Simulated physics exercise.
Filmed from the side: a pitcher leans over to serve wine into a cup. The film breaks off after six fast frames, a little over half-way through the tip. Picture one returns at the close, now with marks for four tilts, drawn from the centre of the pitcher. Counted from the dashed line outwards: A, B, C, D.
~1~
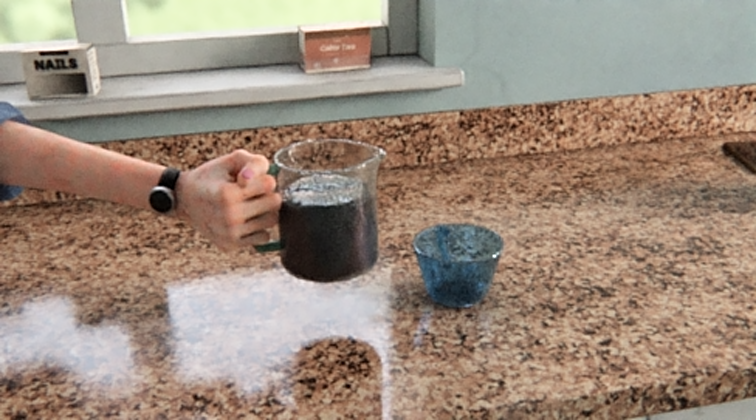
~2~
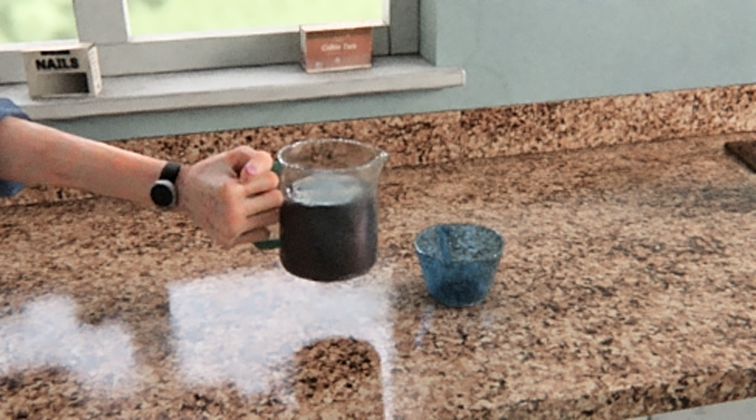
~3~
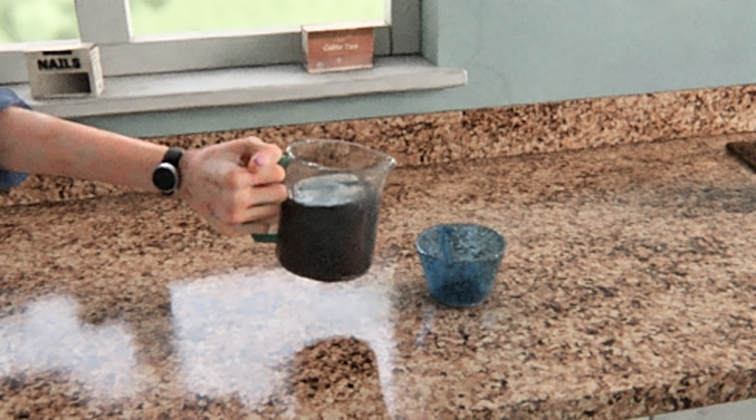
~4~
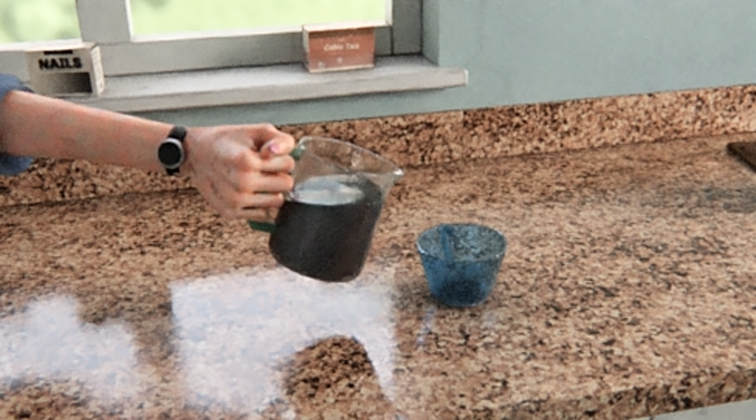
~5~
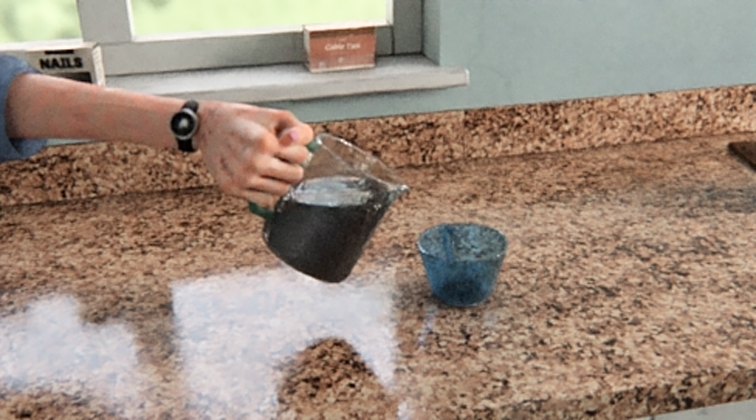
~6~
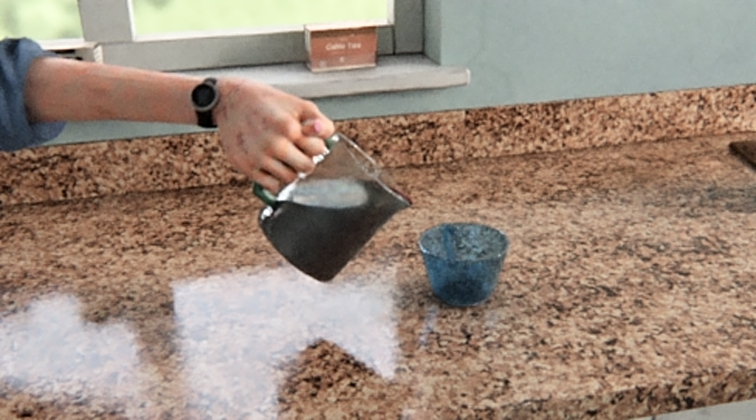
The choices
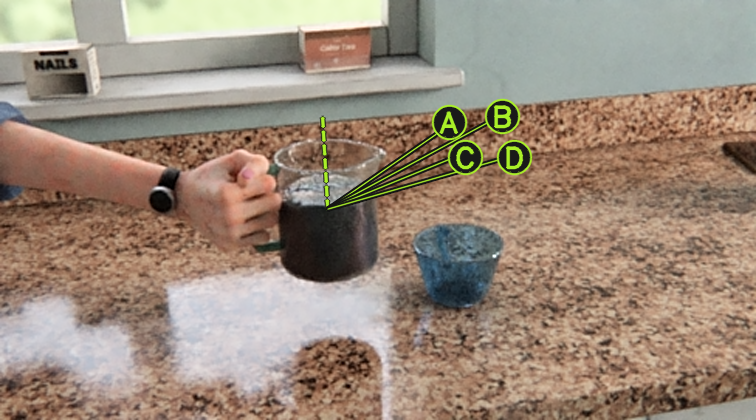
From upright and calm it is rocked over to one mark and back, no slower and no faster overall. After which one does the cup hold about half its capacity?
Best: A.
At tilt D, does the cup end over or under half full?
Over half.
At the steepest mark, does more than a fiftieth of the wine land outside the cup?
Yes, it does.
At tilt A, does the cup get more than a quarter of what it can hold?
Yes, it does.
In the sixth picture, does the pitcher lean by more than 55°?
No.
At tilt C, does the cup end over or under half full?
Over half.
On the marked copy, A at (436, 134); B at (487, 122); C at (448, 159); D at (497, 160).
Choosing A, the cup ends with about 48 % of what it can hold.
Choosing B, the cup ends with about 72 % of what it can hold.
Choosing C, the cup ends with about 74 % of what it can hold; 13 % of the wine is spilt.
Choosing D, the cup ends with about 77 % of what it can hold; 24 % of the wine is spilt.
